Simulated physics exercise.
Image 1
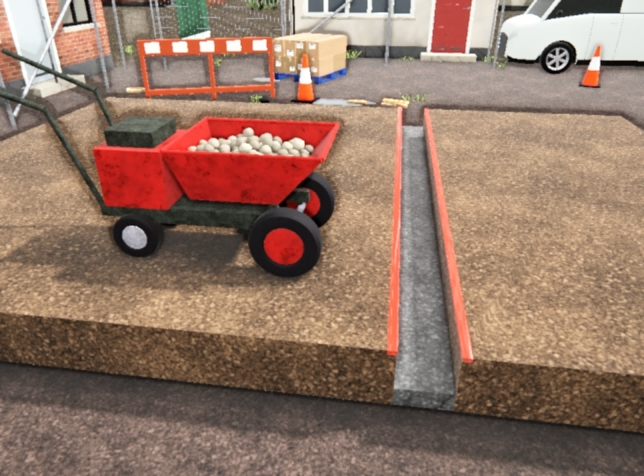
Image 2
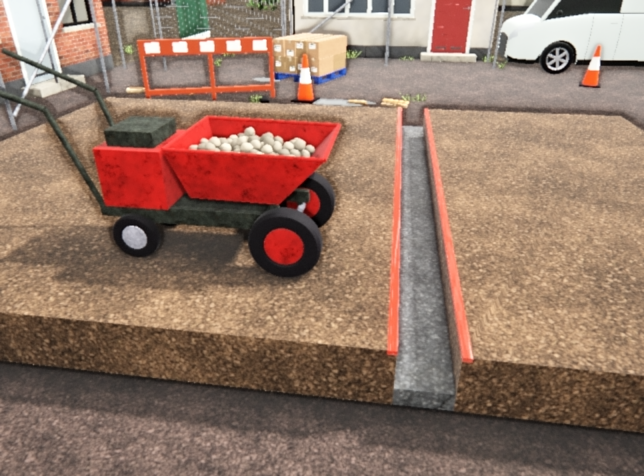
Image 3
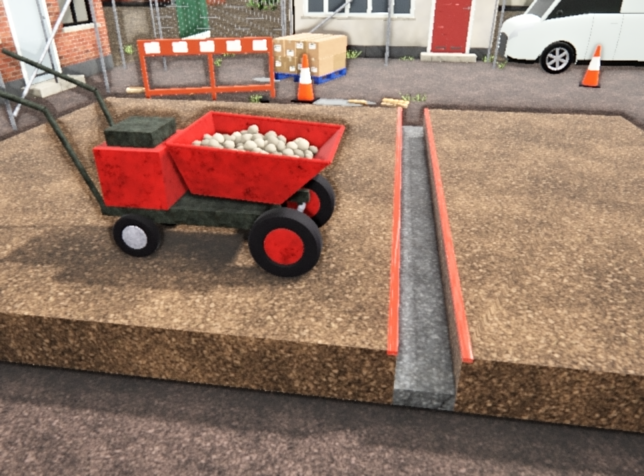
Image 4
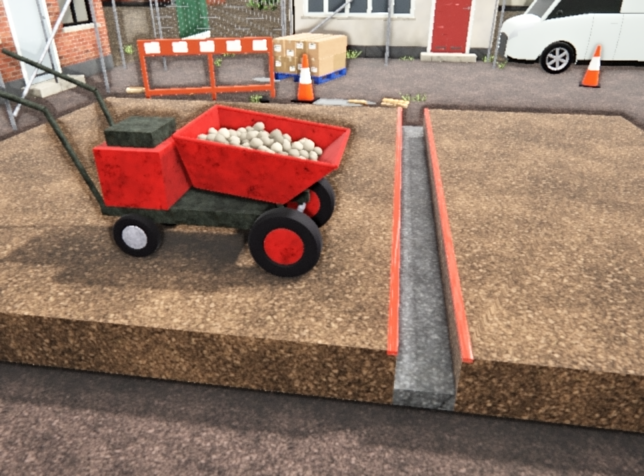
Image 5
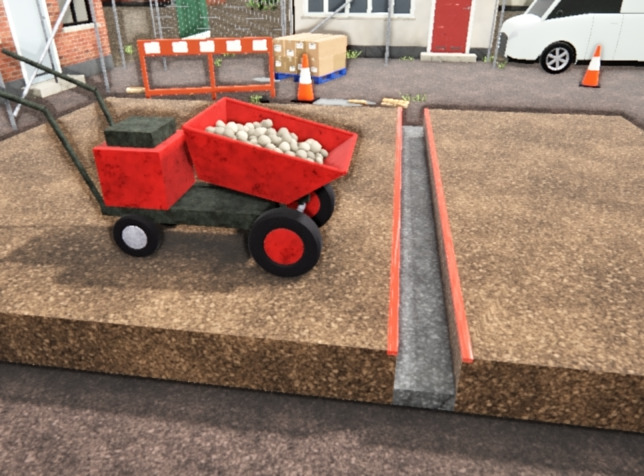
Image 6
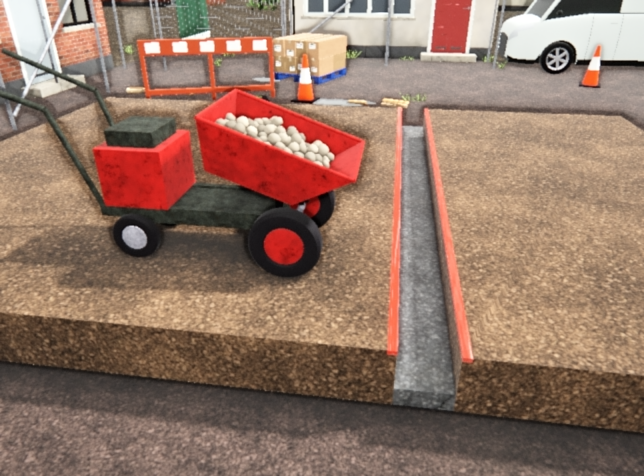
In a fenced yard, a red powered barrow loaded with pale pebbles stood left of a narrow board-edged trench, and its skip, level at first, gradually tilted toward the right while the wheels stayed put.
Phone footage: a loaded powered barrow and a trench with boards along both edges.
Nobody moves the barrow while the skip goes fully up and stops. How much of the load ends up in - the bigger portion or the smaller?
The trench is likely to gain the main share of it.
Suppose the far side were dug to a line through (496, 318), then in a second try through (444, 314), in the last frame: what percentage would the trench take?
Roughly 100 per cent, then roughly 80 per cent.
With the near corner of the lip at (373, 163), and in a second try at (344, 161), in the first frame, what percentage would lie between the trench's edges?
You'd see around 50 per cent the first time and around 90 per cent the second.
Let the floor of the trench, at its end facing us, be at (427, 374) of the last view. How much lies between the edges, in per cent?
Near 70 %.
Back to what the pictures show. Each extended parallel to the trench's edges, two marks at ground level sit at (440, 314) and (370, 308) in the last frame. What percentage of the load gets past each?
First some 20, then 100 per cent.
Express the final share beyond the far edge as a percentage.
It works out to roughly 0 percent.
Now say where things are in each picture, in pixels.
Lip of the skip at (322, 160), level; top of the load at (246, 149), river pebbles; first edge of the trench at (394, 309); far edge at (461, 315), the trench under half as wide as the skip, and about as deep as wide, in the first picture.
Lip of the skip at (324, 161), level; top of the load at (237, 150), in the second picture.
Lip of the skip at (328, 163), tipped barely; top of the load at (241, 148), in the third picture.
Lip of the skip at (335, 167), tipped a little; top of the load at (234, 142), in the fourth picture.
Lip of the skip at (344, 173), tipped a little; top of the load at (242, 137), in the fifth picture.
Lip of the skip at (353, 181), tipped clearly; top of the load at (251, 132); first edge of the trench at (394, 309); far edge at (461, 315), in the sixth picture.
Soon after the last picture, skip tipped steeply; all in the skip.
A little later, skip tipped right over; most in the skip; a stray few short of the trench; a small part in or heaped over the trench; a stray few falling.
Later still, skip tipped right over; a small part in the skip; a small part short of the trench; most in or heaped over the trench; a stray few beyond it.
At rest, skip tipped right over; a small part short of the trench; nearly all in or heaped over the trench; a stray few beyond it.
